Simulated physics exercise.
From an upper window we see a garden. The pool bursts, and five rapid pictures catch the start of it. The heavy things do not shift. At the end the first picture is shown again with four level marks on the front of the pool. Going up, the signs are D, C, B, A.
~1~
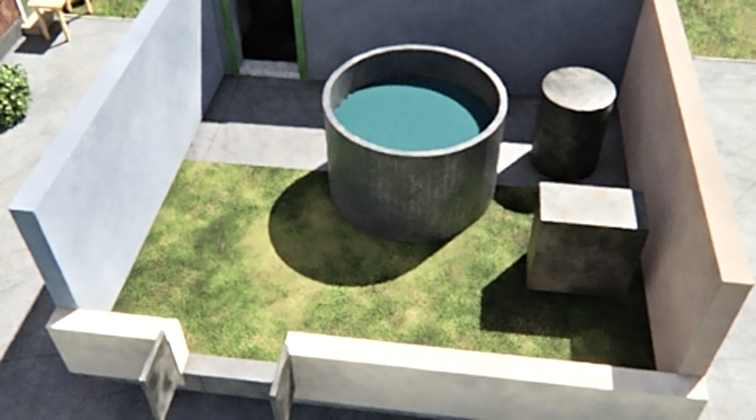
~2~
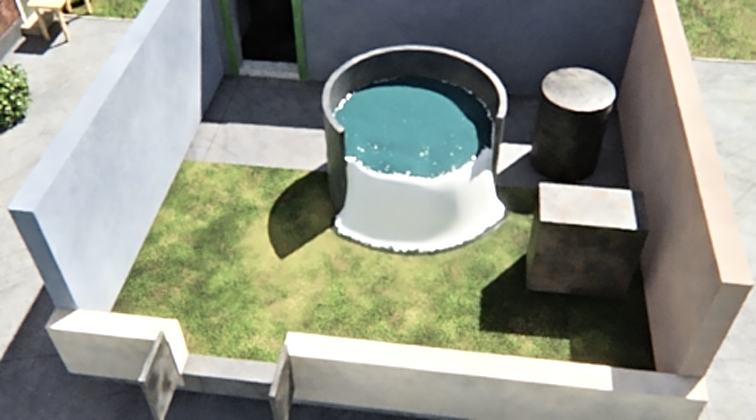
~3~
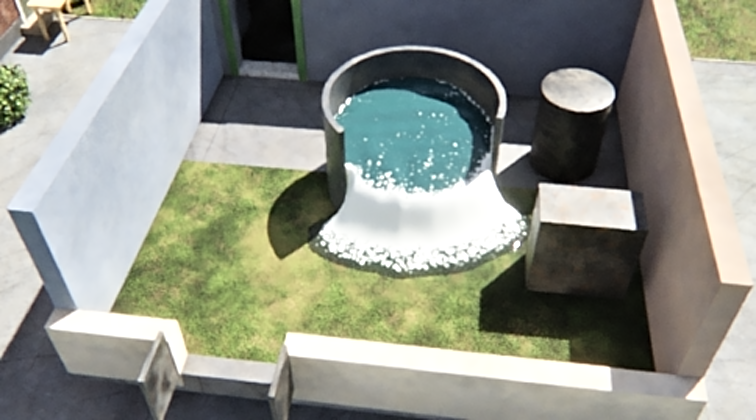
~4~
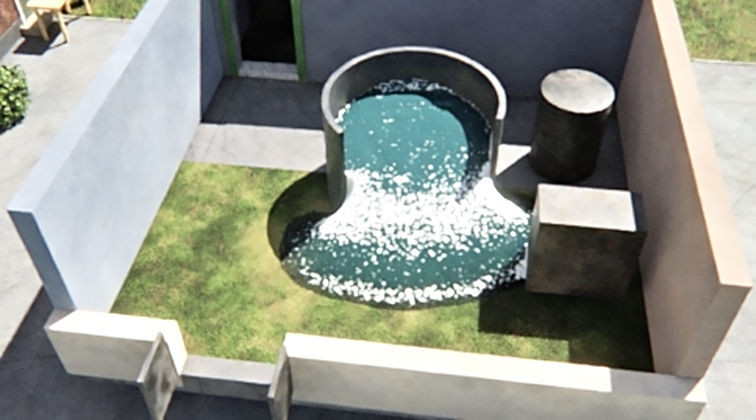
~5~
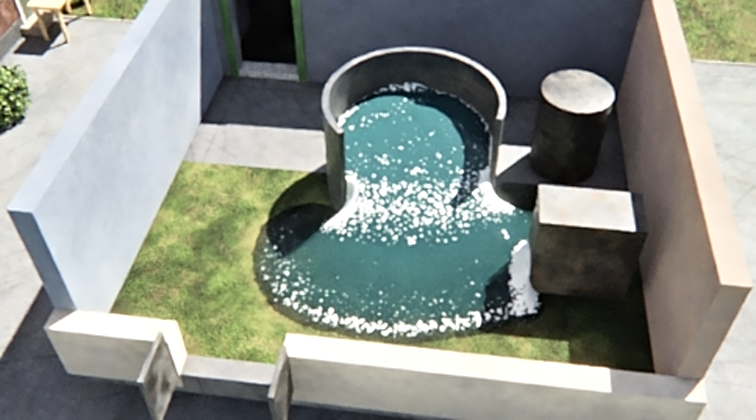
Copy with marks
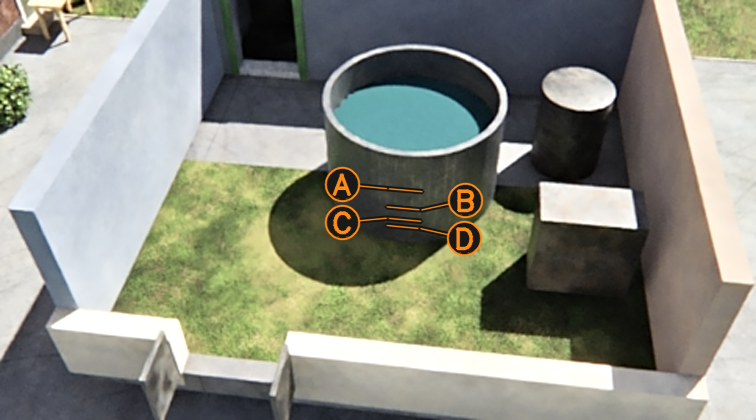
Teal water bursts through the front of a round grey tank in a walled garden seen from above, pouring out in a white sheet, then spreading foam-edged across the grass to a block on the right. A grey cylinder stands behind that block, a green-framed doorway at the back, and an open gate in the low white front wall. The tank's water sinks, while the view stays still.
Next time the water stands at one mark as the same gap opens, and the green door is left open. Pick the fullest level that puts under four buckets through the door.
Level A.
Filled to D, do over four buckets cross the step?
No, that is safe.
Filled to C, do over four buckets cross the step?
No, not at all.
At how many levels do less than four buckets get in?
All four.
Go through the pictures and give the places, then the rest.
The first picture shows water in the pool at rest, its middle at (414, 124); foot of the green doorway at (270, 77); open gate at (232, 323).
The second picture shows front seen at (504, 210), 2 % of the ground wet.
The third picture shows front seen at (315, 241), 7 % of the ground wet.
The fourth picture shows front seen at (287, 247), 14 % of the ground wet.
The fifth picture shows front seen at (265, 264), 23 % of the ground wet.
On the marked copy, A at (404, 190); B at (404, 208); C at (403, 219); D at (403, 227); from the bottom up D, C, B, A.
If A is chosen, a splash gets over, under a bucket.
If B is chosen, nothing gets over.
If C is chosen, nothing gets over.
If D is chosen, nothing gets over.
